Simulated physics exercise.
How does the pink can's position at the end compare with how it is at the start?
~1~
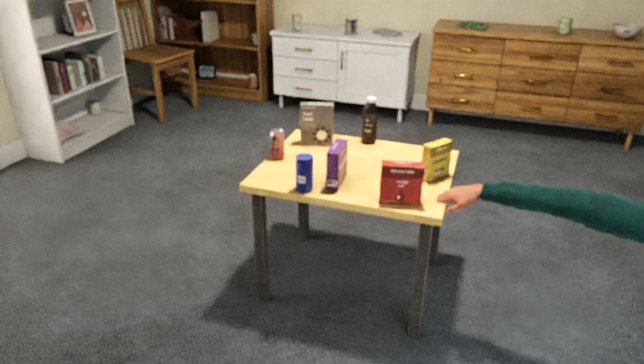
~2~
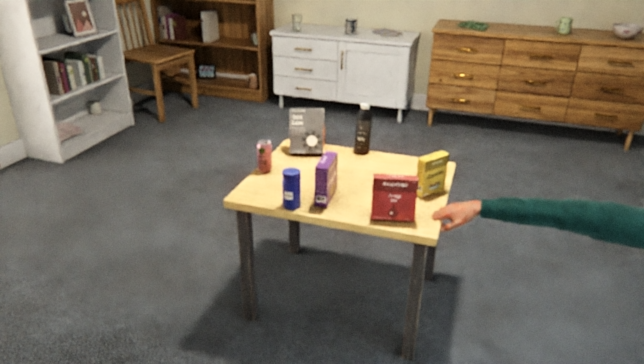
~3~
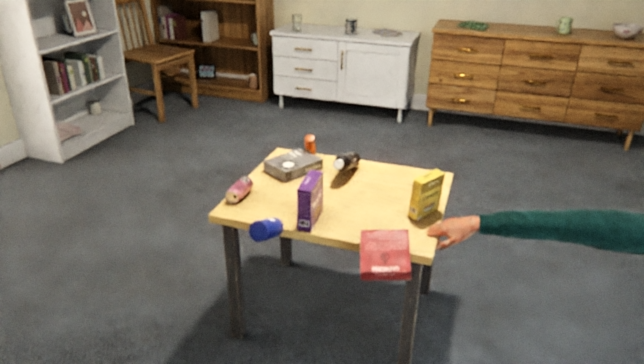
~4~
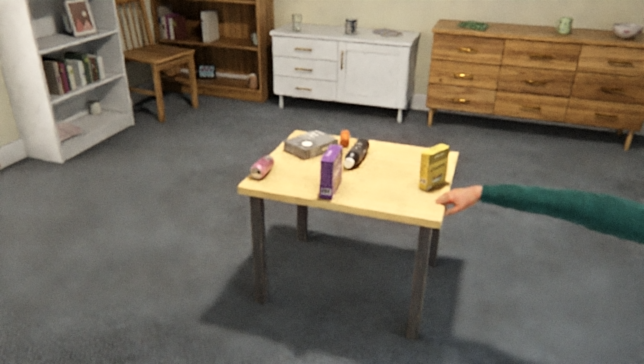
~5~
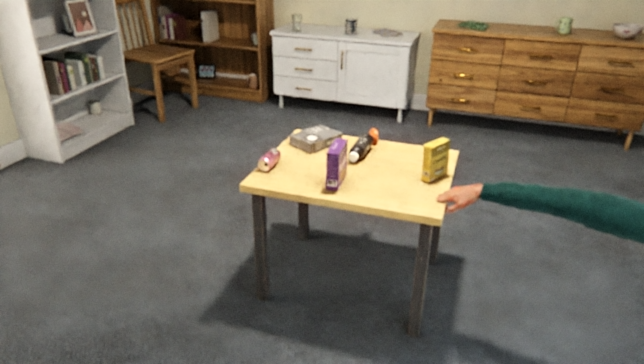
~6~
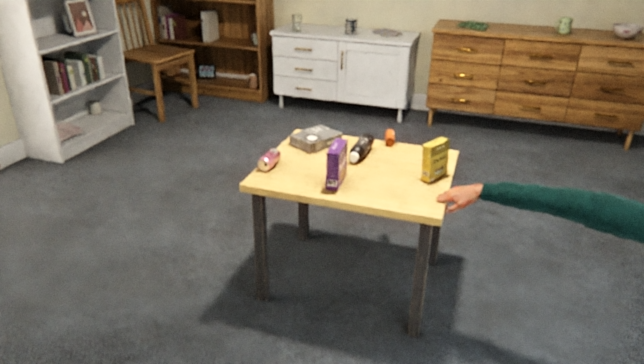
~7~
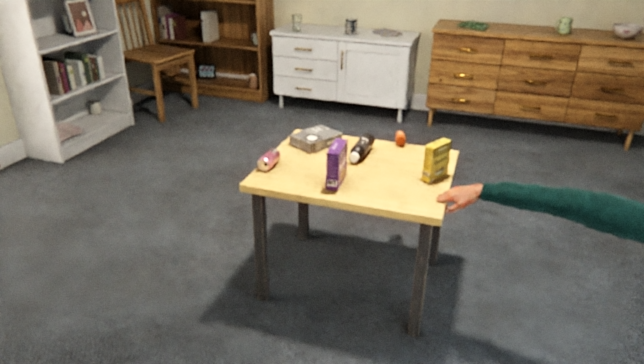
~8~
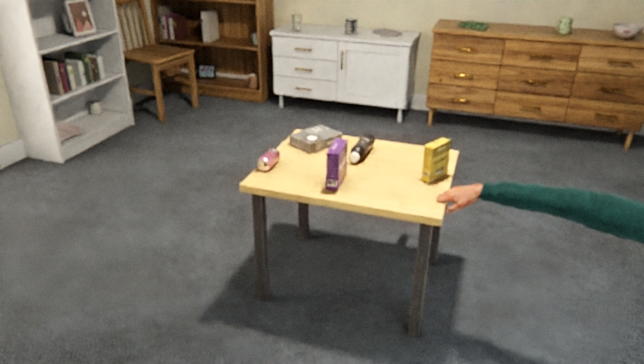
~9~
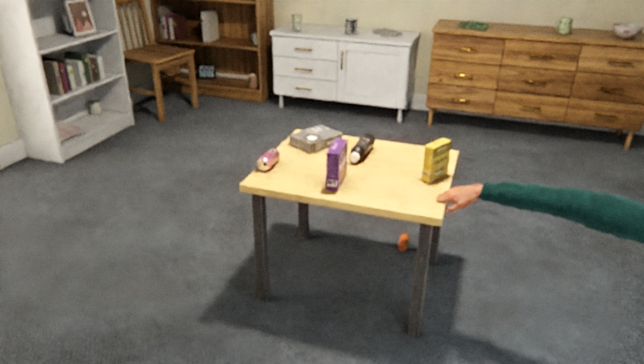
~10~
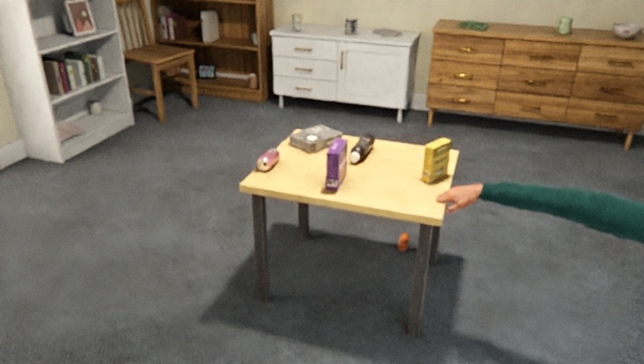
The pink can stands upright at the start, but by the end it is lying on its side on the table.
